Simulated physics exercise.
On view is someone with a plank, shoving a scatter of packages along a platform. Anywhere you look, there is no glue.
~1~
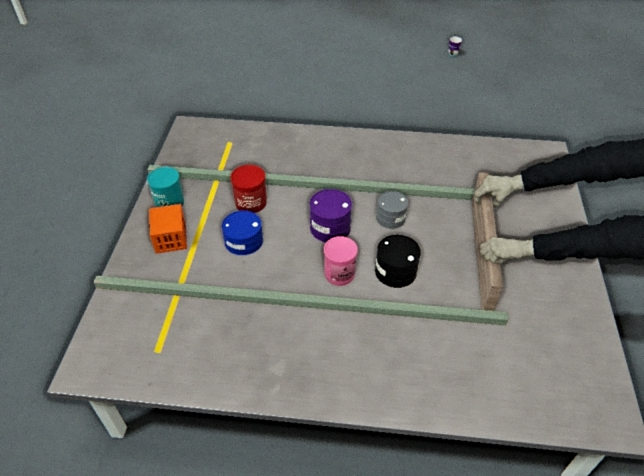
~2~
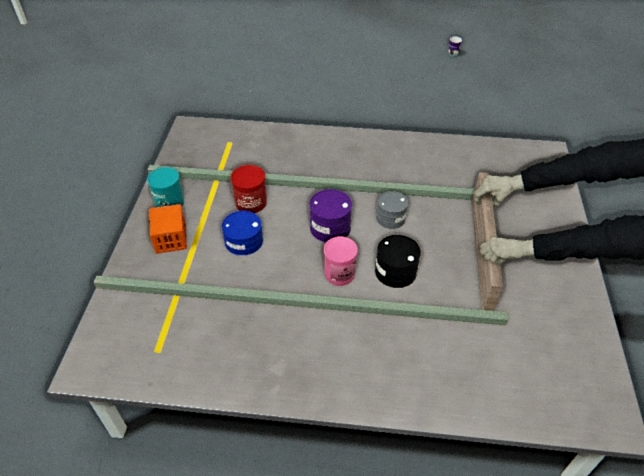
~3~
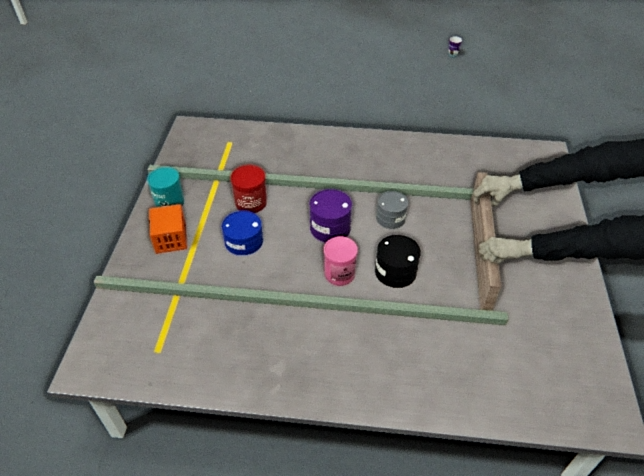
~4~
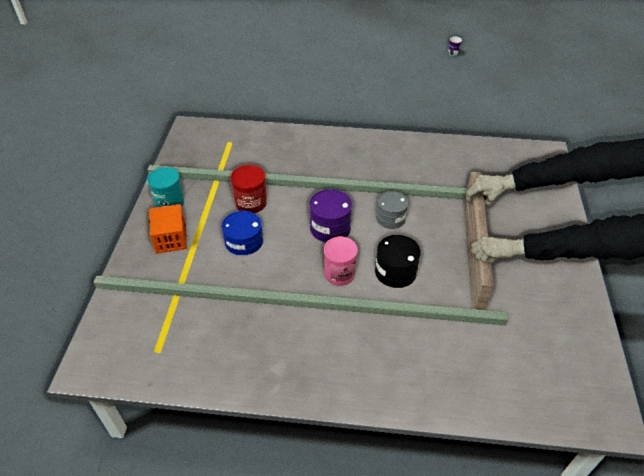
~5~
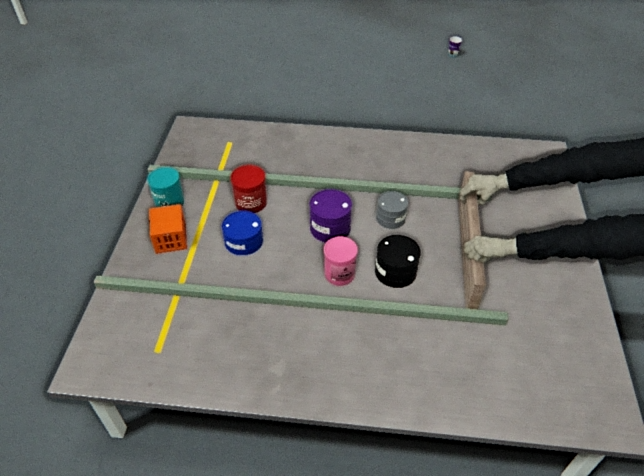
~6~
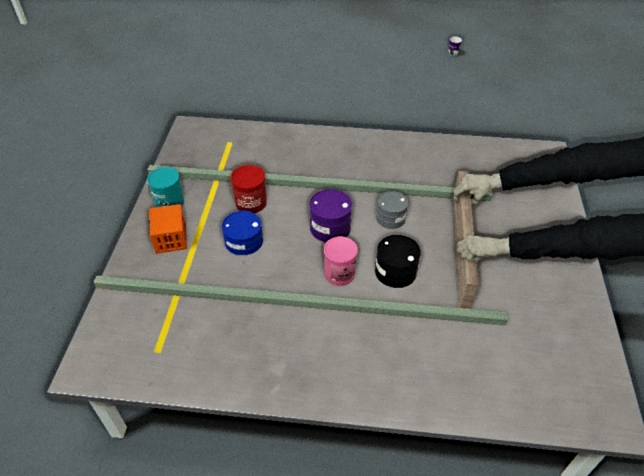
In this clip, two gloved hands hold a wooden plank at the right of a table scattered with colourful containers and an orange crate, then slide it slightly left between two green rails while the containers stay still.
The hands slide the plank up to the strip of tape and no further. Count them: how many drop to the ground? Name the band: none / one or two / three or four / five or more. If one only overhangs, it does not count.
Only one or two are pushed off.
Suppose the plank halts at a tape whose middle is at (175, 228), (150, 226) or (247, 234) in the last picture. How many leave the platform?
In order, the counts are 3, 4 and 0.
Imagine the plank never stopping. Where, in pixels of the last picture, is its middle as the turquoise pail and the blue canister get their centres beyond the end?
With the turquoise pail it sits around (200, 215), with the blue canister around (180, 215).
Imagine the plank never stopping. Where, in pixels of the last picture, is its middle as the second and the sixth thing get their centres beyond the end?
At (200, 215) for the second, at (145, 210) for the sixth.
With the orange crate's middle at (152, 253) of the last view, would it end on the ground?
Set there, the object keeps its spot.
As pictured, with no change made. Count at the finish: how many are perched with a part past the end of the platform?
1.
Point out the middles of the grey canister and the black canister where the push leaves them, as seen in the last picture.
The grey canister comes to rest at (196, 189), and the black canister comes to rest at (170, 241).
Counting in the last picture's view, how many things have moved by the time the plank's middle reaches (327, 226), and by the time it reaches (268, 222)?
Counts: 4, 6.
Soon after, none off yet; turquoise pail at rest near (167, 190); orange crate at rest near (168, 229); red pail at rest near (250, 190).
In the end, the number that fall off is one or two; gone, orange crate.
